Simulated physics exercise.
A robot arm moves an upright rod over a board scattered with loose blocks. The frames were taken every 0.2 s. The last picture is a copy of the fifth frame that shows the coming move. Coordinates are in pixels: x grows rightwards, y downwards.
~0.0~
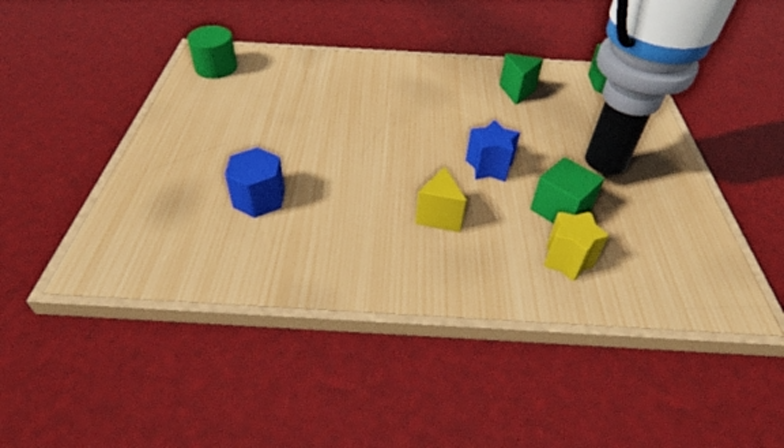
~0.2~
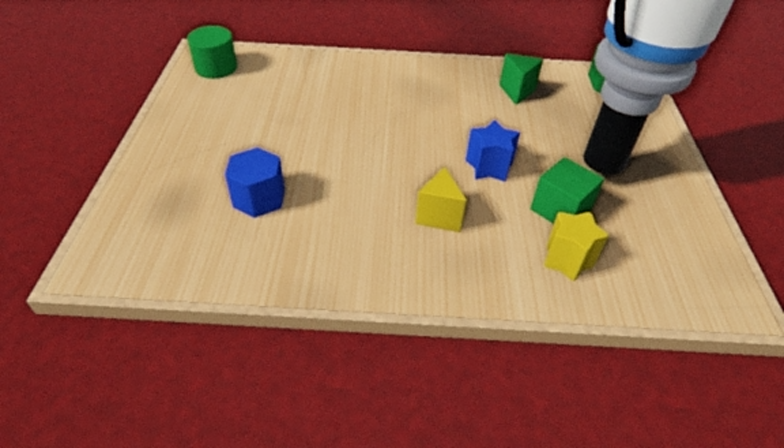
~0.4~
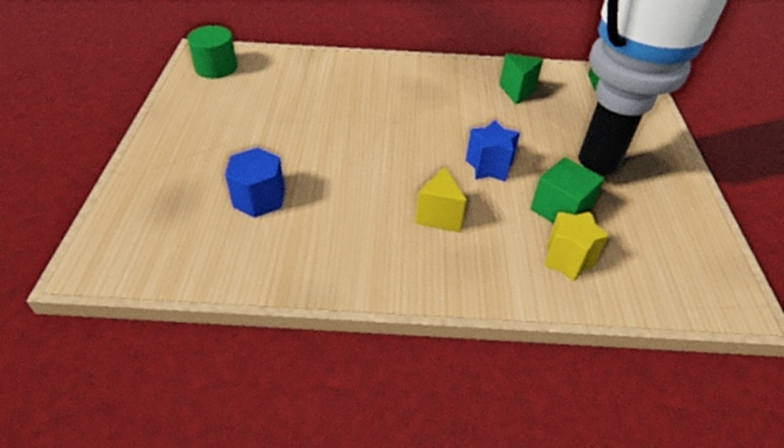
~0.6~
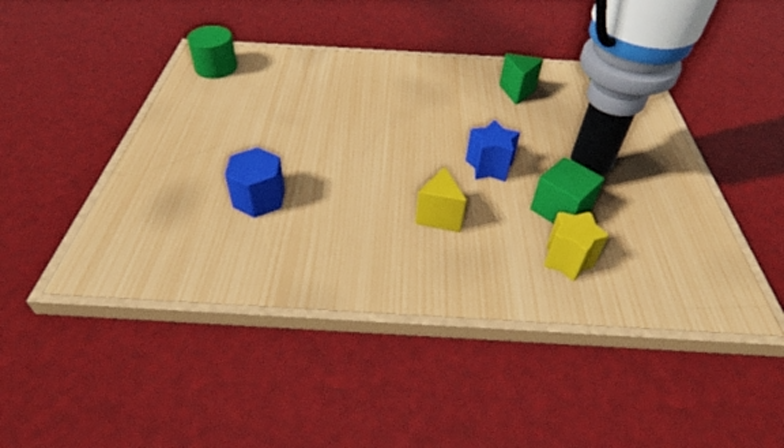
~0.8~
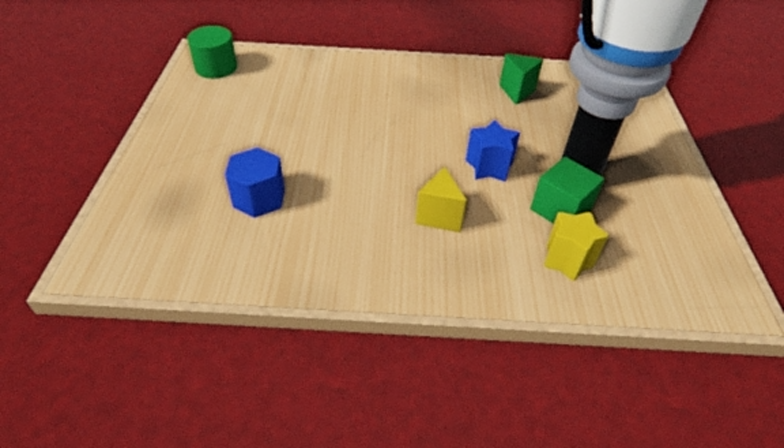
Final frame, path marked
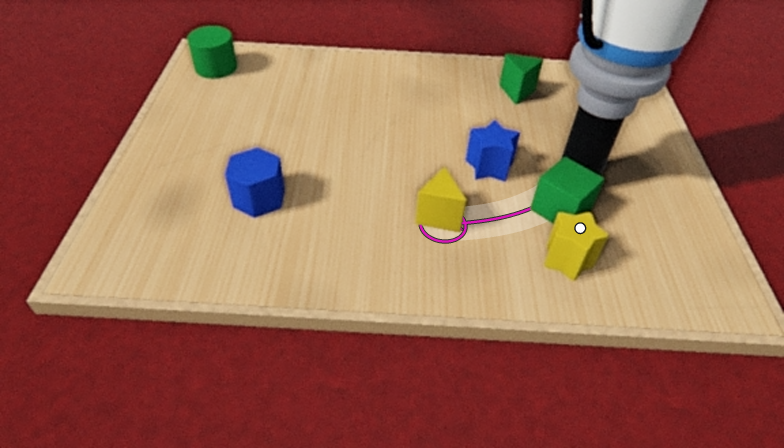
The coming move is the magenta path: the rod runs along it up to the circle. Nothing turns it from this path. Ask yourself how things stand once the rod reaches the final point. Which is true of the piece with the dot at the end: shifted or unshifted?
If the rod follows that path, the piece with the dot ends up shifted.
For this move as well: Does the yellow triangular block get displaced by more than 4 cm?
Final answer: No.
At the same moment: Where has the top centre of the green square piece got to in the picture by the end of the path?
The middle of its upper face will lie at (548, 215).
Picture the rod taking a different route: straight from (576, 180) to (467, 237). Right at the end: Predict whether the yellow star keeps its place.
It travels a centimetre or more.
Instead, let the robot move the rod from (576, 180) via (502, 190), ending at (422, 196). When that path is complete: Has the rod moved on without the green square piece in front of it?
Yes, that is how it ends up.
Path on the board, from (576, 180) through (543, 203) and (497, 218) to (443, 225); the dot is on the yellow star.
On the path given first. One third of the way, rod (547, 188); green square piece (559, 204), turned 45° anticlockwise; yellow star (585, 240).
Two thirds of the way, rod (500, 203); green square piece (548, 215), turned 70° anticlockwise; yellow star (588, 246), turned 20° anticlockwise.
At the end, rod (445, 209); yellow triangular block (411, 182), turned 50° clockwise; blue star in place; green square piece (548, 215), turned 70° anticlockwise; yellow star (588, 246), turned 20° anticlockwise.
